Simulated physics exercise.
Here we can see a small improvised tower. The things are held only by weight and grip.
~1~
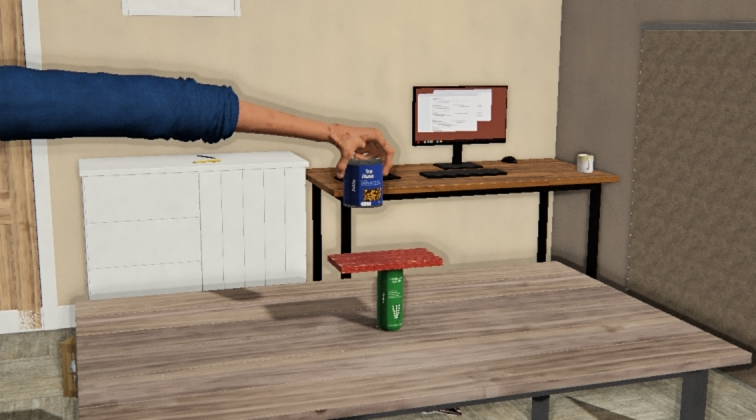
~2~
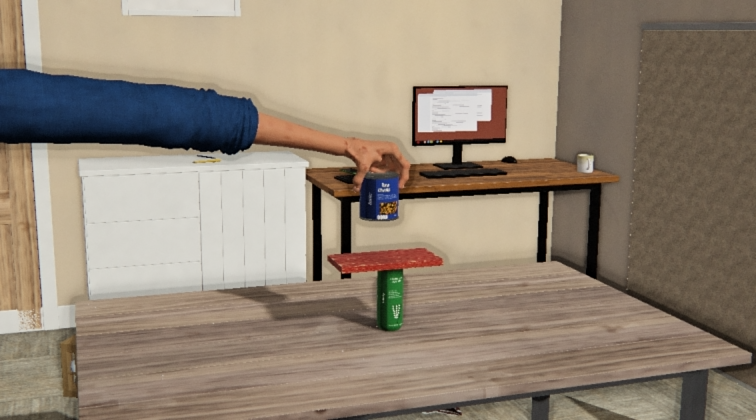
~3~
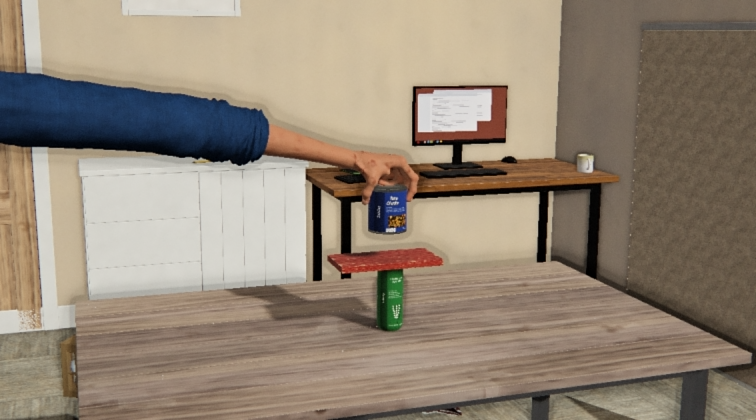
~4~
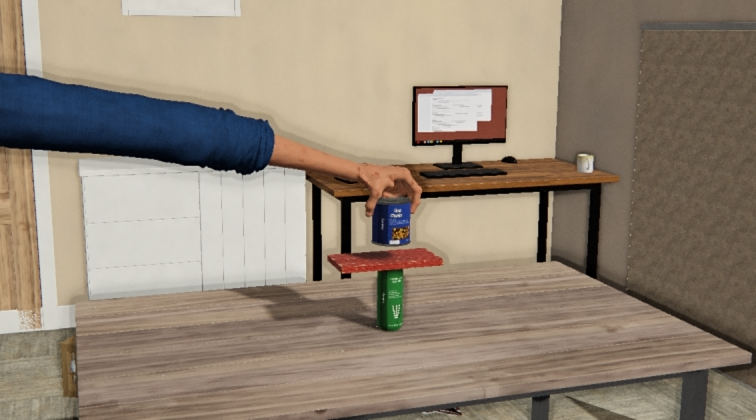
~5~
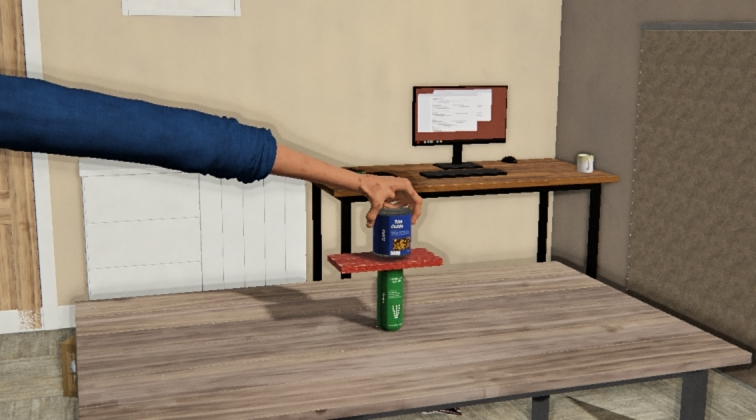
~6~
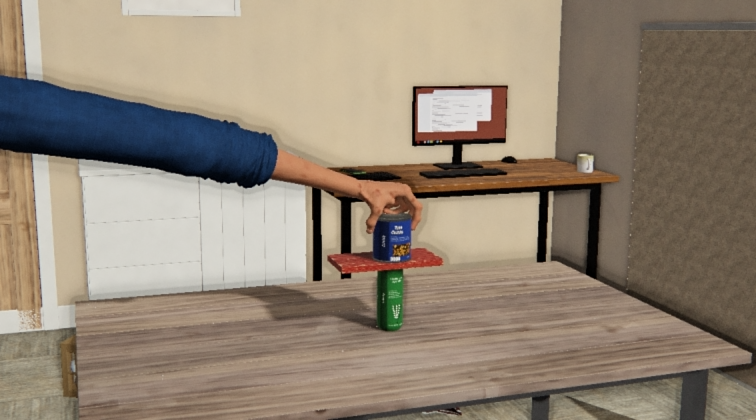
A hand holding a blue tin moved it to the right and down over a red board balanced on a green can, then set it on the board and kept hold of it.
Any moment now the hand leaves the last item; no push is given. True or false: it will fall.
False.
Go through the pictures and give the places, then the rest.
Coming down; blue tin (363, 182); green can (390, 296), in the first frame.
Coming down; blue tin (379, 196); green can (390, 296), in the second frame.
Coming down; blue tin (388, 209); green can (390, 296), in the third frame.
Coming down; blue tin (391, 221); green can (390, 296), in the fourth frame.
Coming down; blue tin (392, 231); green can (390, 296), in the fifth frame.
Set down, still held; blue tin (392, 237); green can (390, 296), in the sixth frame.
Then, 0.20 s after the last picture, nothing has stirred.
Then, 0.70 s after the last picture, blue tin resting near (392, 238).
At rest, all 3 in place. Seen from the same camera at the end, blue tin near (392, 238). The stack holds.
